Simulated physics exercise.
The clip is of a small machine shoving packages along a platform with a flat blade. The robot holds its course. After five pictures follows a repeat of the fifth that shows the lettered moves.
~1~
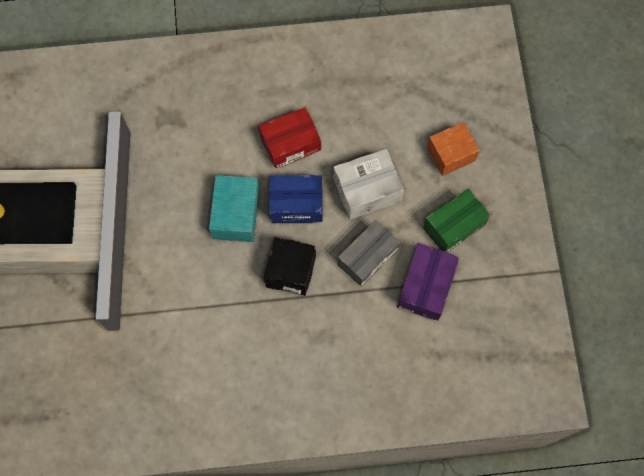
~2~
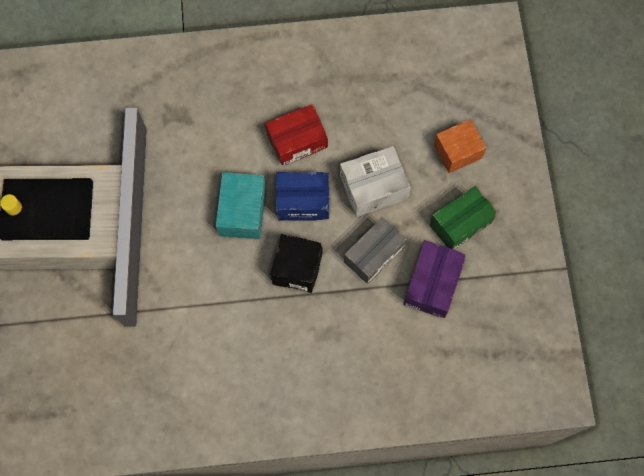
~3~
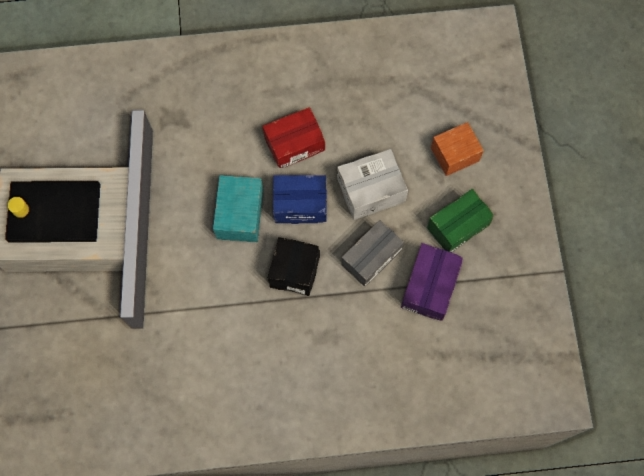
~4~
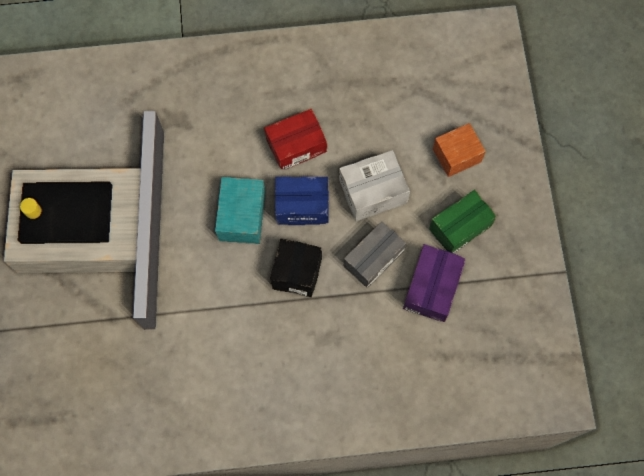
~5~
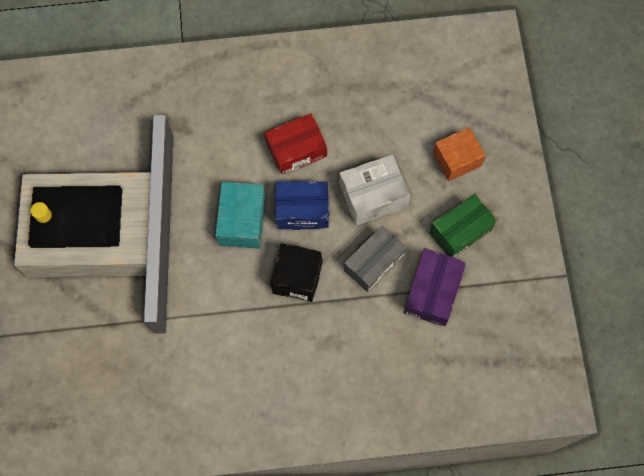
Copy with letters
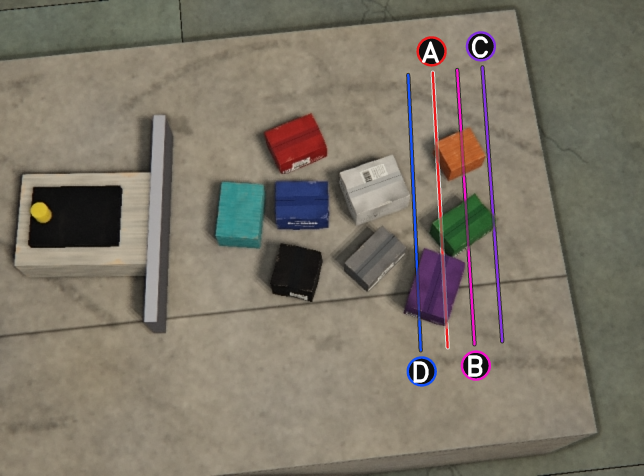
A small pale machine with a black top, a yellow knob and a wide grey blade sits at the left of a stone-like platform, seen from above. To its right lie scattered boxes in turquoise, blue, red, black, white, grey, purple, green and orange. The machine moves steadily rightward toward the unmoving boxes, without touching them, while the view shifts slightly.
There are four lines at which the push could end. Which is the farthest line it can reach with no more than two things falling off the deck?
It should halt at B.
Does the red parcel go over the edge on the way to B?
By then, no.
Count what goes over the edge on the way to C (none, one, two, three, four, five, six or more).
In all, four.
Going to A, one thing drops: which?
The white parcel goes over.
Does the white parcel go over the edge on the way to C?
Yes.
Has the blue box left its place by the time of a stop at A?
By then, yes.
On the marked copy, A at (440, 204); B at (466, 201); C at (492, 198); D at (414, 206).
Following B. Soon after the start, robot (194, 204); red parcel (306, 146); white parcel (398, 190).
Later, robot (306, 192); white parcel (504, 183); orange crate (479, 143).
In the end, robot (394, 183); white parcel over the edge; green box over the edge; two fallen.
As for the rest, A is within the limit but short; C drops four; D is within the limit but short.
